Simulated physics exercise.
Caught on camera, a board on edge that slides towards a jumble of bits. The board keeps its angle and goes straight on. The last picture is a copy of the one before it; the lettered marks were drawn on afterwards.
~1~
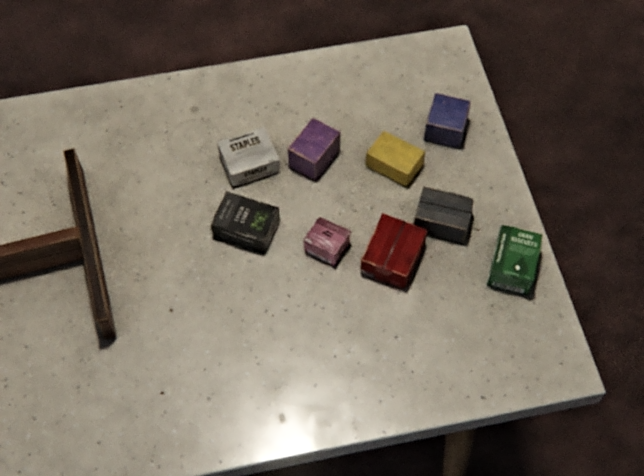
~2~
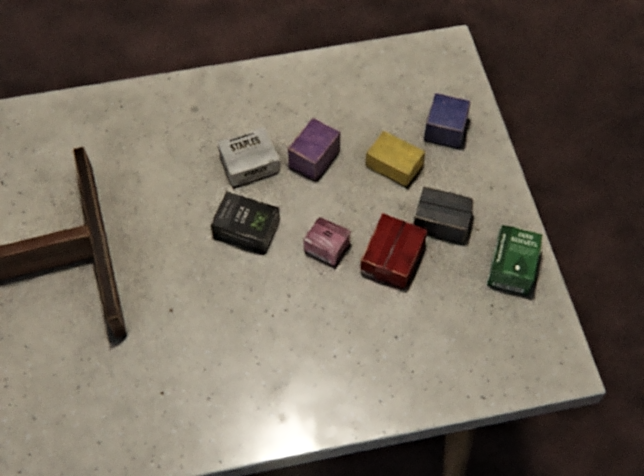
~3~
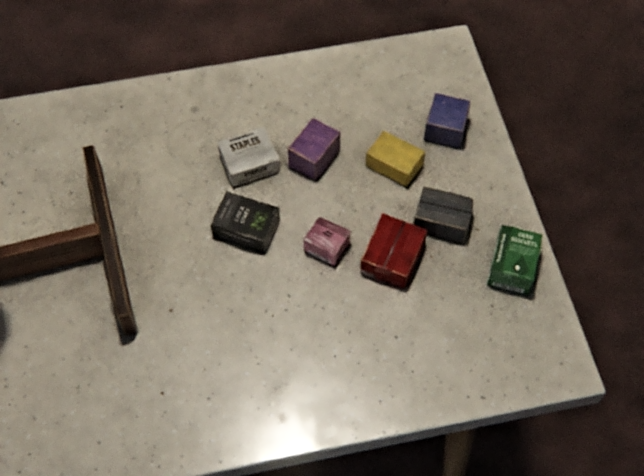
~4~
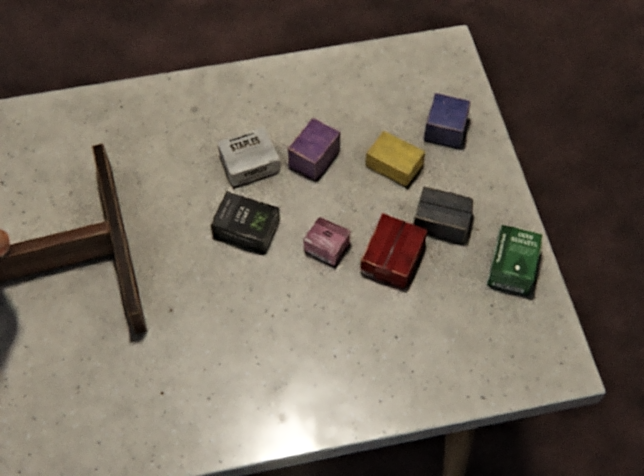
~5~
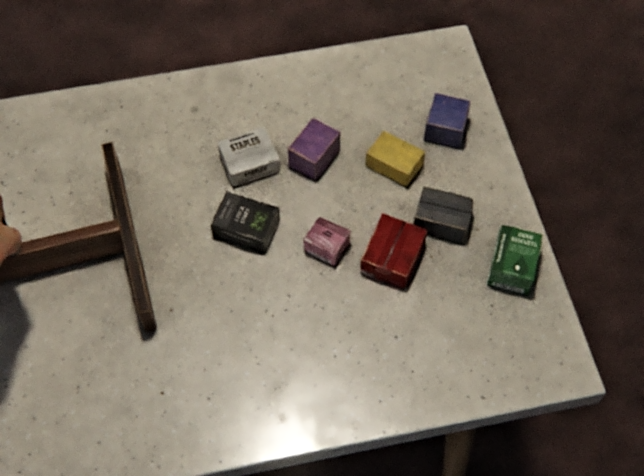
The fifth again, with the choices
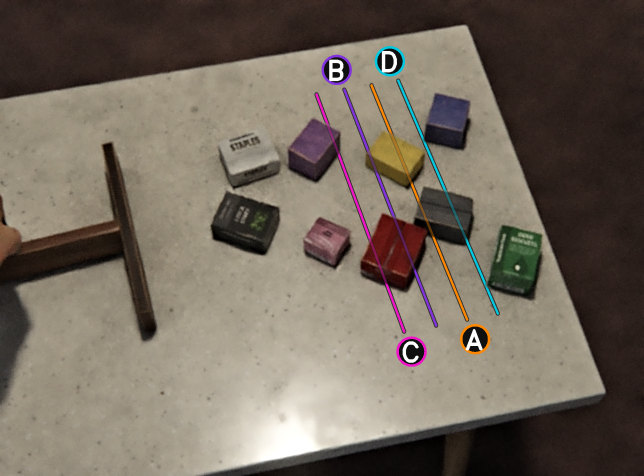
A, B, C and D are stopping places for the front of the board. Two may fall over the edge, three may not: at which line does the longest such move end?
D is the last line within the limit.
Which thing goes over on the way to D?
The blue block goes over.
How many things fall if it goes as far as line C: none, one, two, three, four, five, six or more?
The count is none.
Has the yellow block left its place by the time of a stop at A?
By then, yes.
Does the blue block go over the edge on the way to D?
Yes.
On the marked copy, A at (416, 194); B at (387, 199); C at (357, 204); D at (444, 188).
Taking D. A third of the way, board (243, 202); white box (259, 156); black packet (287, 211).
Two thirds of the way, board (358, 182); yellow block (425, 158); purple block (403, 117).
When it is over, board (444, 166); blue block over the edge; yellow block (505, 141); one fallen.
As for the rest, A is within the limit but short; B is within the limit but short; C is within the limit but short.
